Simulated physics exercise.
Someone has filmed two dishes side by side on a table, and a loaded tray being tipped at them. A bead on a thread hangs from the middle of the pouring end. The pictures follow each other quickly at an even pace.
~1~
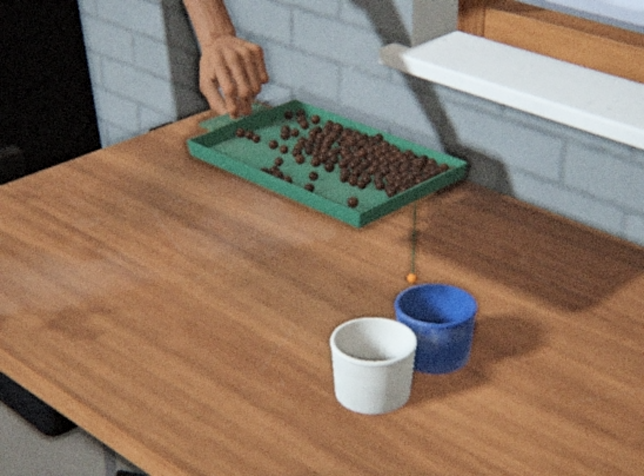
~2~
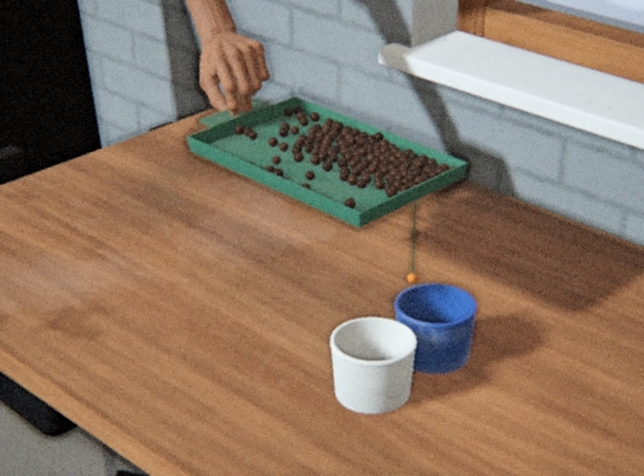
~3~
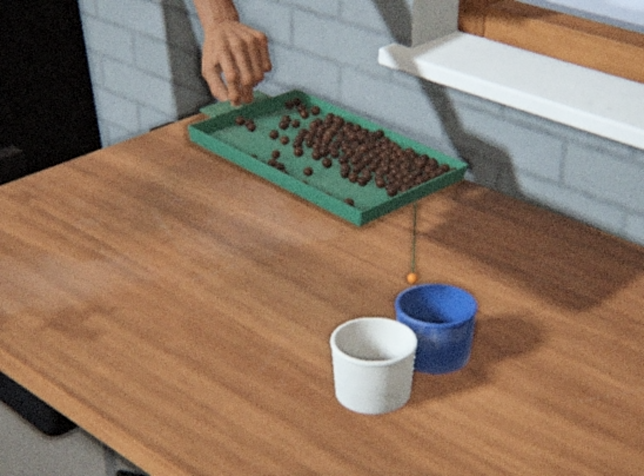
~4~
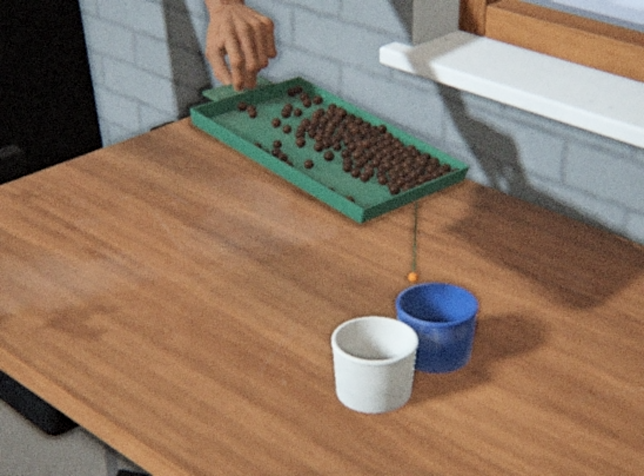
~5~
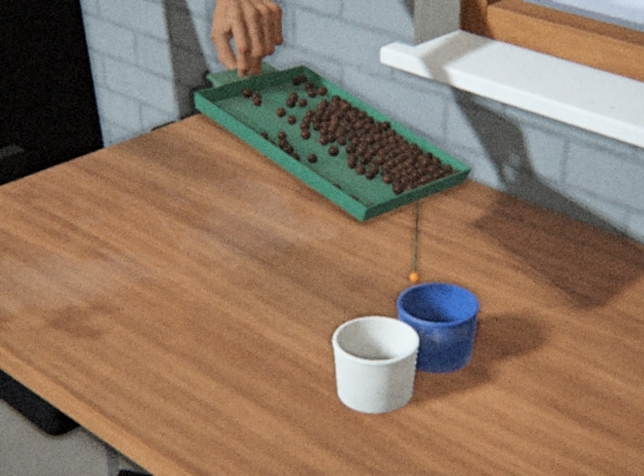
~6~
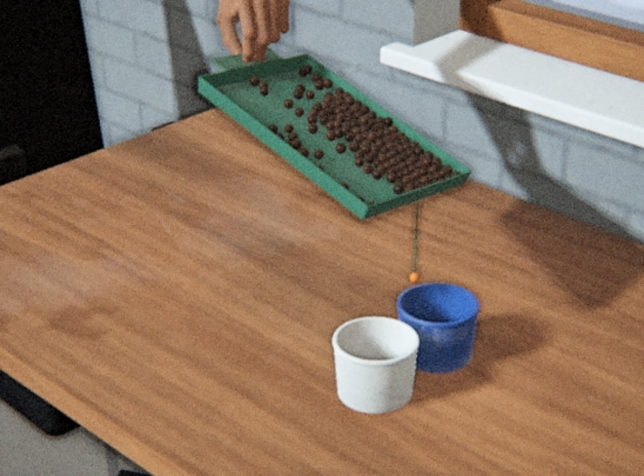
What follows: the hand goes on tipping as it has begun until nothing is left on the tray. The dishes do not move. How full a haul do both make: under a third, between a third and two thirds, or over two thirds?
Together they catch less than a third.
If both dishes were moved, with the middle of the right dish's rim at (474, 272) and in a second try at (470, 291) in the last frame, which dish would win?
At the first place the right one, at the second the right dish.
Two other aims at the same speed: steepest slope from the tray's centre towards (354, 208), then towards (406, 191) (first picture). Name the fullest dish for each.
One: The left one. Two: Right.
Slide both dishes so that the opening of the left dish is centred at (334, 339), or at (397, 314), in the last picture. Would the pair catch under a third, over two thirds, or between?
In turn: Under a third; between a third and two thirds.
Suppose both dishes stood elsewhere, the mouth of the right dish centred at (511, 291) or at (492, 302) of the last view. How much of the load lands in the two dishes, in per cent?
In turn 30 and 20 in a hundred.
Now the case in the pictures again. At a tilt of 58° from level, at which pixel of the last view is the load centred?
Close to (419, 143).
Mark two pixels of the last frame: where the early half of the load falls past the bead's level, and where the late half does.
First near (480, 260), later near (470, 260).
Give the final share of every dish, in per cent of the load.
About: Left dish 0, right dish 20 per cent.
Just after the last frame, tray tipped steeply; almost all on the tray; just a few outside both.
A moment on, tray tipped right over; roughly a quarter on the tray; about a tenth in the right dish; roughly half outside both; roughly a quarter in the air.
Further on, tray tipped past a quarter turn; about a tenth in the right dish; the larger part outside both.
When it is over, tray tipped past a quarter turn; not one in the left dish; about a tenth in the right dish; the larger part outside both.
